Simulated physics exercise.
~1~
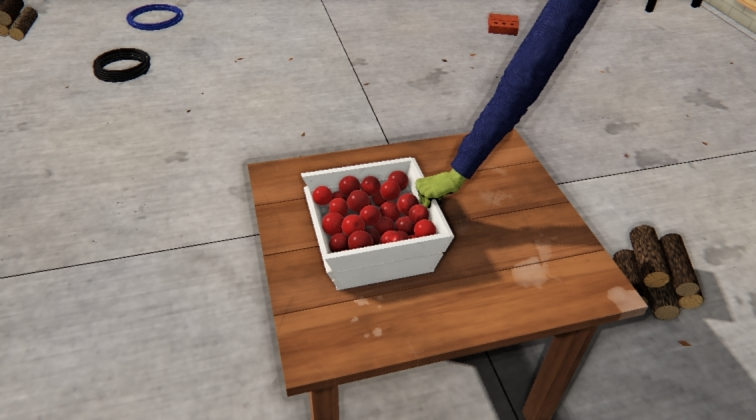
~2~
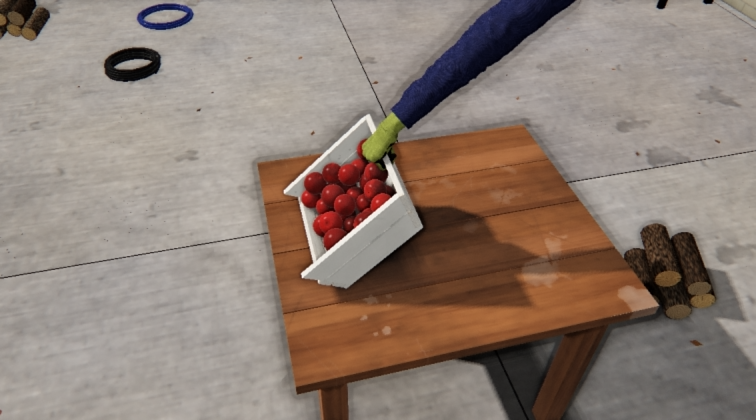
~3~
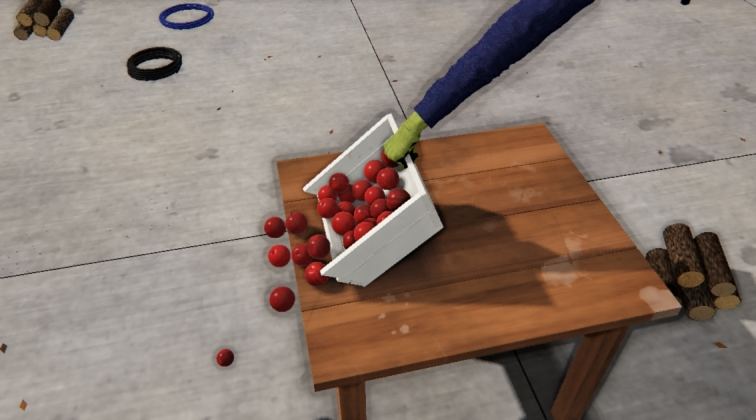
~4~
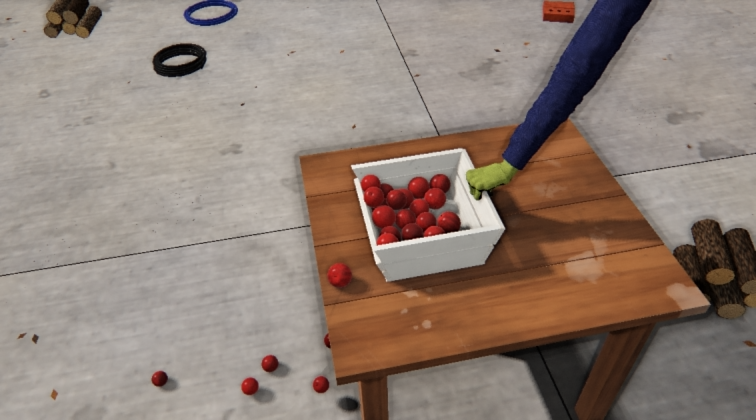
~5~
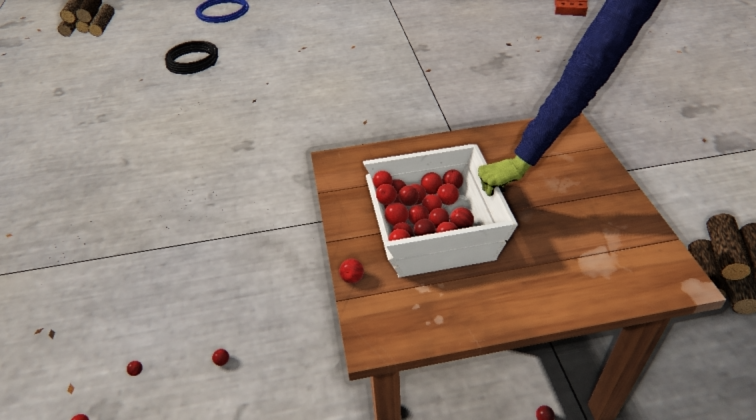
The clip shows a gloved hand lifting the right side of a white tote of red apples on a wooden table, tipping several out to the left, then lowering it flat; most apples remain inside, one rests on the table, and others roll across the floor.
